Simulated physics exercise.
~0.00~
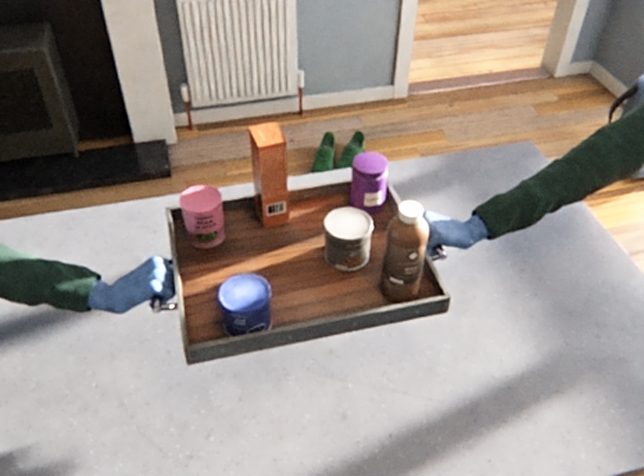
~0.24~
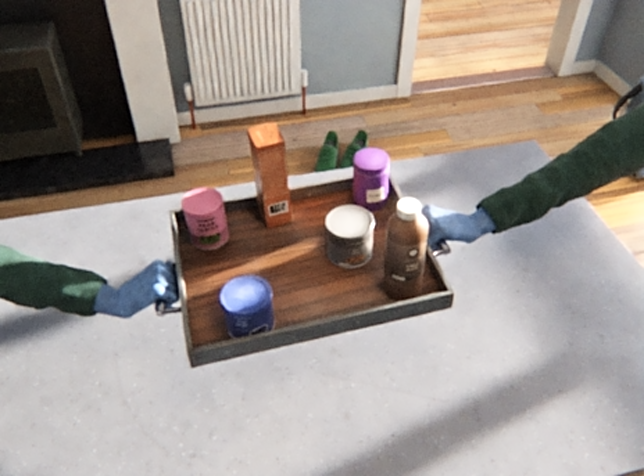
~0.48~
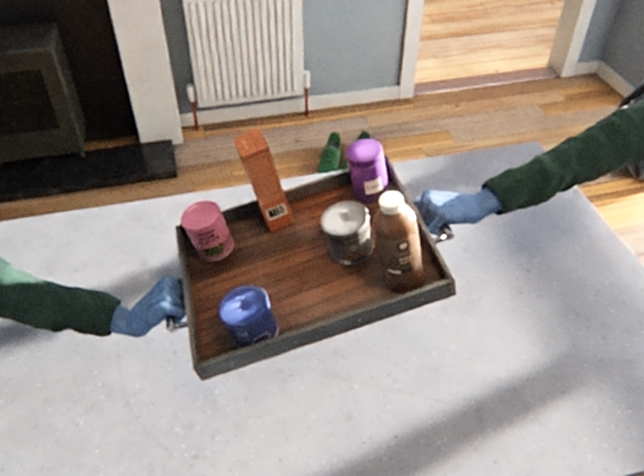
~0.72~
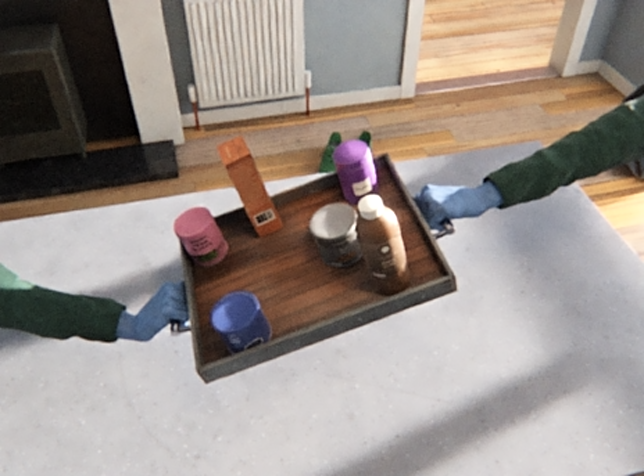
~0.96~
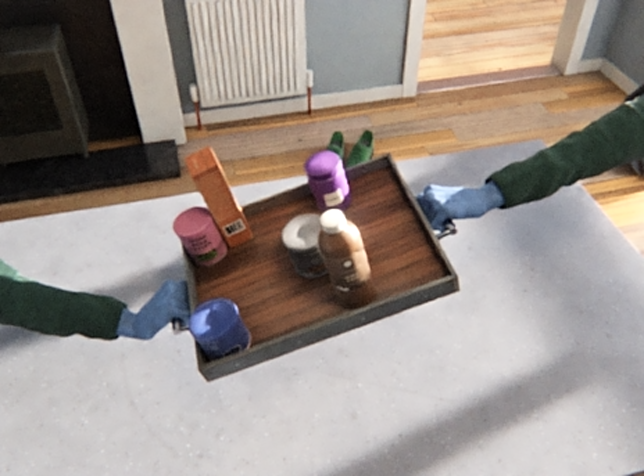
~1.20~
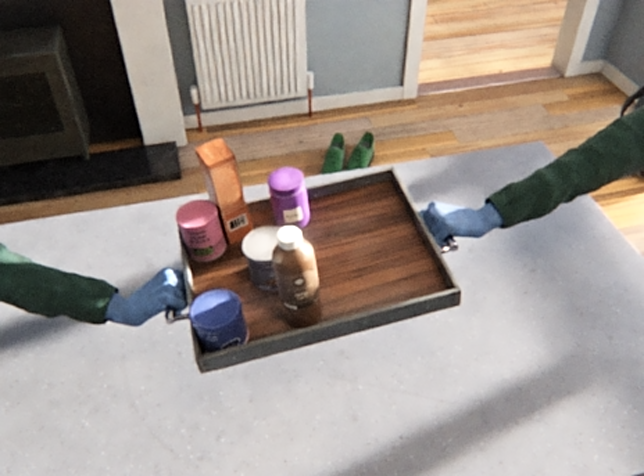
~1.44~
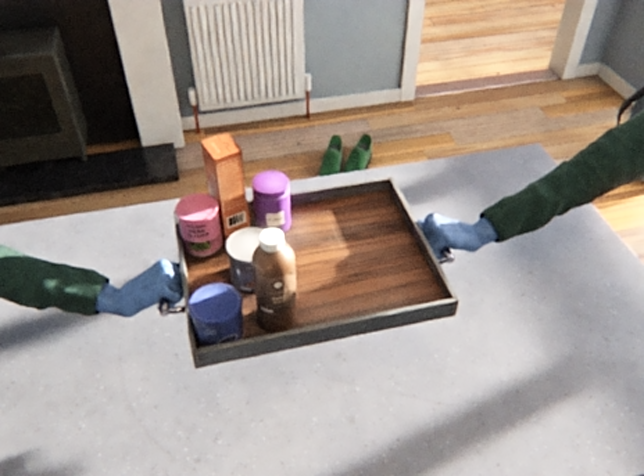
Two blue-gloved hands in dark green sleeves hold a wooden tray above a pale grey surface, seen from above in a room with a radiator and wood floor. On it stand a pink tin and orange carton toward the back left, a purple jar at back right, a grey tin near the middle, a brown bottle at front right and a blue tin at front left. The tray's left edge dips, and the items begin sliding left. The bottle, jar and grey tin travel farthest as the carton and blue tin shift slightly. The tray levels again, leaving everything upright, crowded on the left, with the right side bare.
